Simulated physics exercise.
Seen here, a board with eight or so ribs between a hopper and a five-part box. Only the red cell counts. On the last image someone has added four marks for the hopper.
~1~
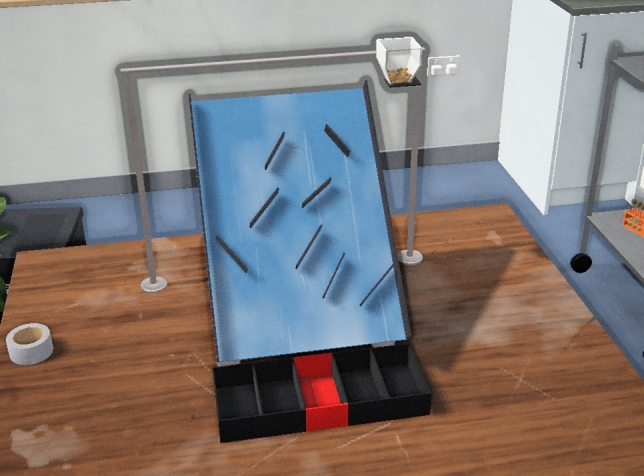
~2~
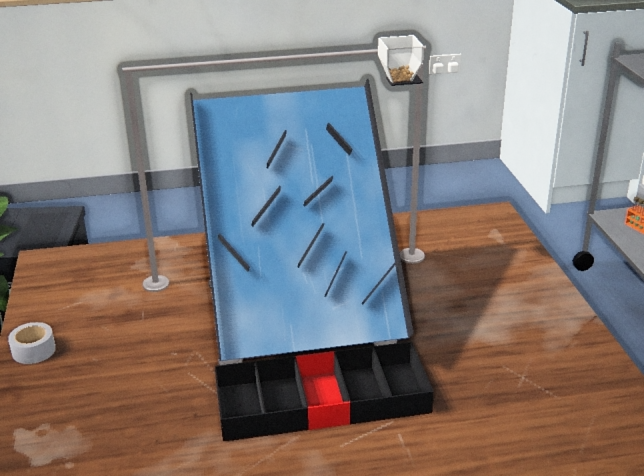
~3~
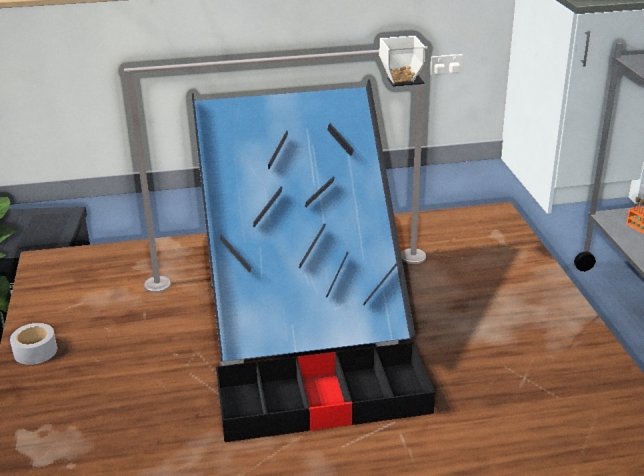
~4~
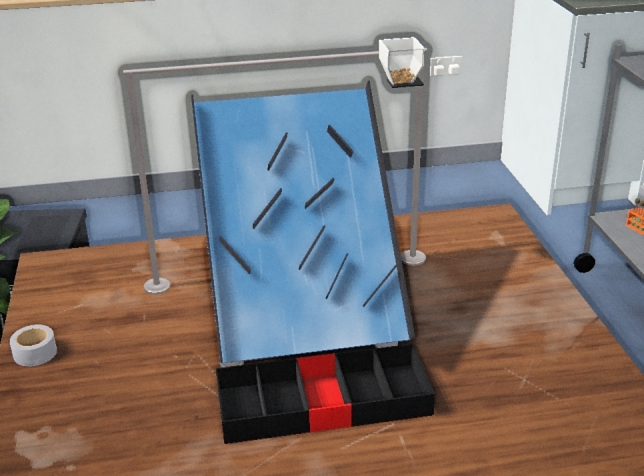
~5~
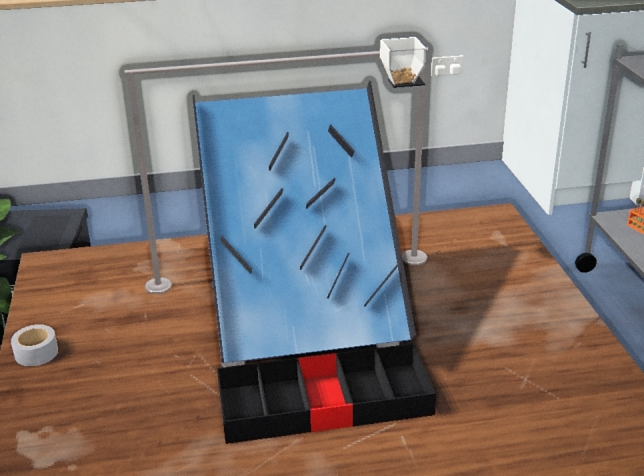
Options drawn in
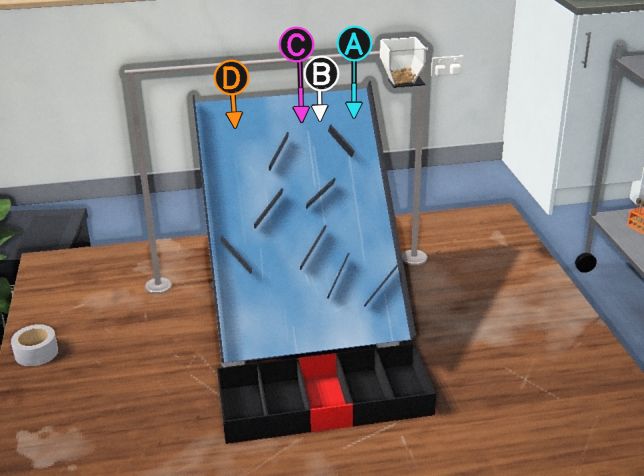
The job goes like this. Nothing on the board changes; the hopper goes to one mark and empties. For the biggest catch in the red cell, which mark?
It is A.
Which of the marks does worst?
It is C.
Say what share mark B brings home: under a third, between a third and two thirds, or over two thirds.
Mark B gives under a third.
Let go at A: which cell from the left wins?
It is the third one.
On the marked copy, mark A meets the board at (354, 112); mark B meets the board at (319, 115); mark C meets the board at (301, 116); mark D meets the board at (234, 122).
For mark A, about two thirds in the red cell, a small part in other cells, a small part outside the box.
For mark B, about a quarter in the red cell, about two thirds in other cells, a small part outside the box.
For mark C, a small part in the red cell, most in other cells, a small part outside the box.
For mark D, about a third in the red cell, about half in other cells, a small part outside the box.
